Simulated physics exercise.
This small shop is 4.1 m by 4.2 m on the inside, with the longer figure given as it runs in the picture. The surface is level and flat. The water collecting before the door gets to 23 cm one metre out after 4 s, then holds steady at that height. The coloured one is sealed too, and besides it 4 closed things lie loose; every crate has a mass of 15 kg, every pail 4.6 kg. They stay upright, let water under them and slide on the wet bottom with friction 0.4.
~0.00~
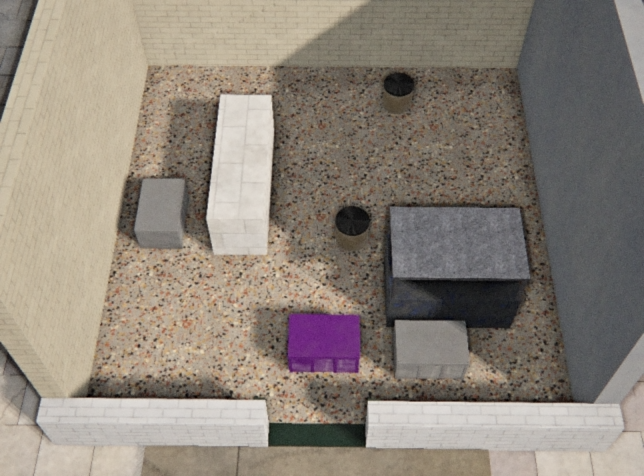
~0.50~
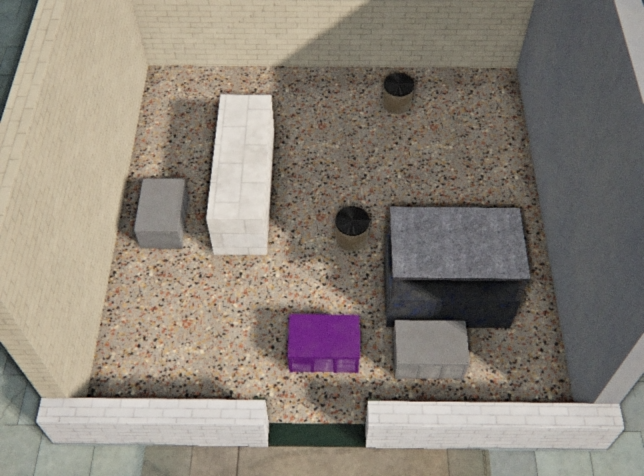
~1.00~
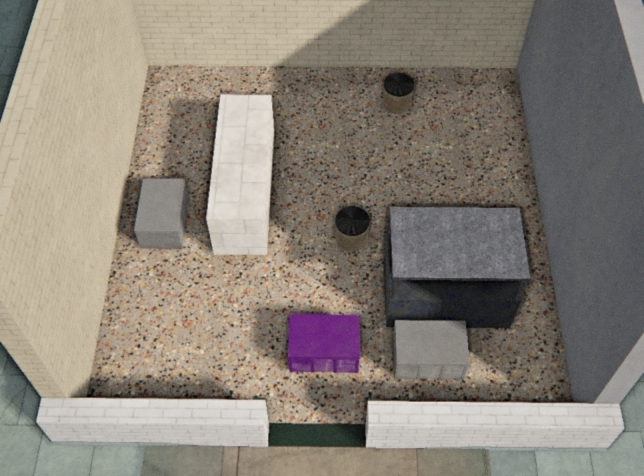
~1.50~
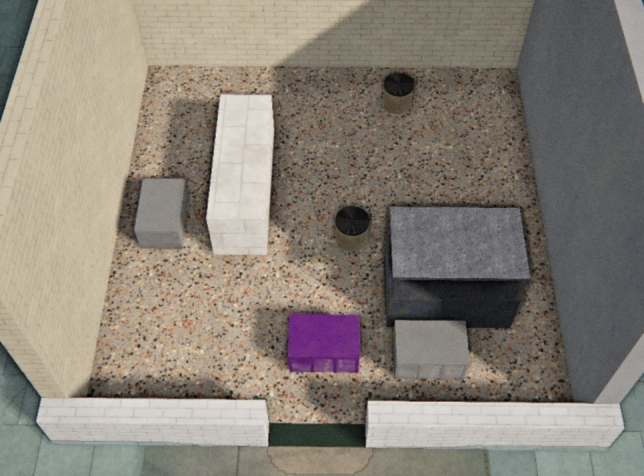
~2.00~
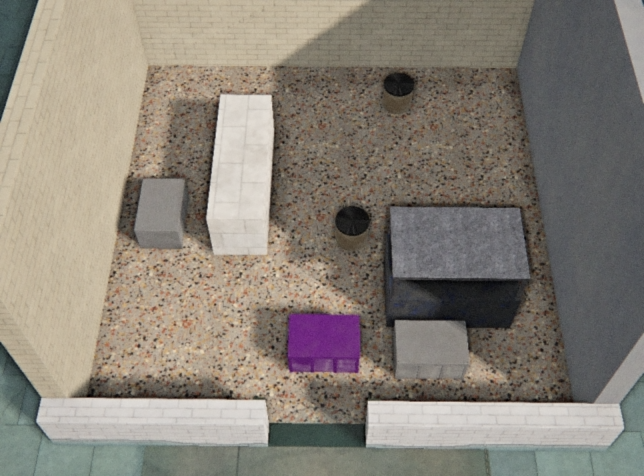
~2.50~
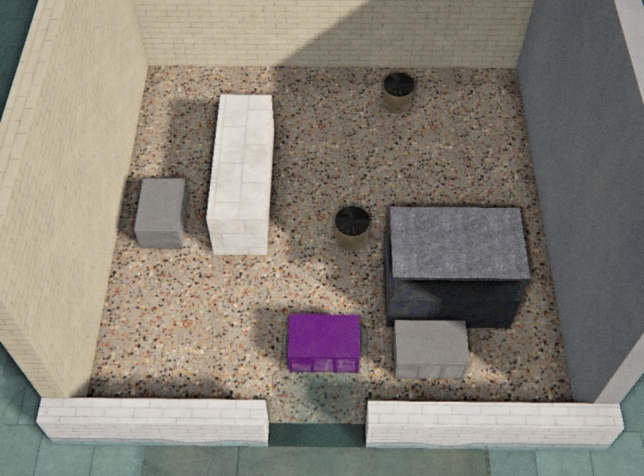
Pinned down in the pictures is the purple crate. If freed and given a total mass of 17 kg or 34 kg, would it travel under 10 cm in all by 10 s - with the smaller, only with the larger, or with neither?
I reckon the answer is neither of the two.
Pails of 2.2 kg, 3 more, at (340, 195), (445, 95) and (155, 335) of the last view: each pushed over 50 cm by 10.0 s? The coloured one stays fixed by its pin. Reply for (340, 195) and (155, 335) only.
The first comes out below the threshold, the second above the threshold.
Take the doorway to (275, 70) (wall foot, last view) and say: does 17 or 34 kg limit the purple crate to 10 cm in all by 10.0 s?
If so, then the first option suffices.
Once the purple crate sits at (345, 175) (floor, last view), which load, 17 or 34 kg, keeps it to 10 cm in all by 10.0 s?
Note: Heavier only OK.
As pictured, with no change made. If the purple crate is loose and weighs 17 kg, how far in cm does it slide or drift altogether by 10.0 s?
Around 350 cm in total.
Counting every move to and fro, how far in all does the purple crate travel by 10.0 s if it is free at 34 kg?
The distance adds up to about 140 cm.
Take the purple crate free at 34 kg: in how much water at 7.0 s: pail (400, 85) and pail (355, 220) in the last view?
I'd estimate 2 cm for the first and 3 cm for the second.
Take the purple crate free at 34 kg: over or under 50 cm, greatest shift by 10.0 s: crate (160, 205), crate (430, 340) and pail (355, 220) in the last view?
Beyond, beyond, beyond.
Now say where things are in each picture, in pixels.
The first picture shows the purple crate at (324, 335), on the bottom; water covers 0.0 m2; 0 of 5 have shifted.
The second picture shows the purple crate at (324, 335) rests on the ground; water covers 0.0 m2; 0 of 5 have shifted.
The third picture shows the purple crate at (324, 335) rests on the ground; water covers 0.0 m2; 0 of 5 have shifted.
The fourth picture shows the purple crate at (324, 335), on the bottom; 0.0 m2 under water; 0 of 5 have shifted.
The fifth picture shows the purple crate at (324, 335) rests on the ground; water covers 0.0 m2; 0 of 5 have shifted.
The sixth picture shows the purple crate at (324, 335), on the bottom; water covers 0.3 m2; 0 of 5 have shifted.
After 3.5 s the purple crate would be 35 cm from its start with 17 kg and 2 cm from its start with 34 kg; 6 cm of water round it then.
After 4.5 s the purple crate would be 98 cm from its start with 17 kg and 28 cm from its start with 34 kg; 6 cm of water round it then.
After 7.0 s the purple crate would be 309 cm from its start with 17 kg and 81 cm from its start with 34 kg; 8 cm of water round it then.
After 10.0 s the purple crate would be 326 cm from its start with 17 kg and 146 cm from its start with 34 kg; 8 cm of water round it then.
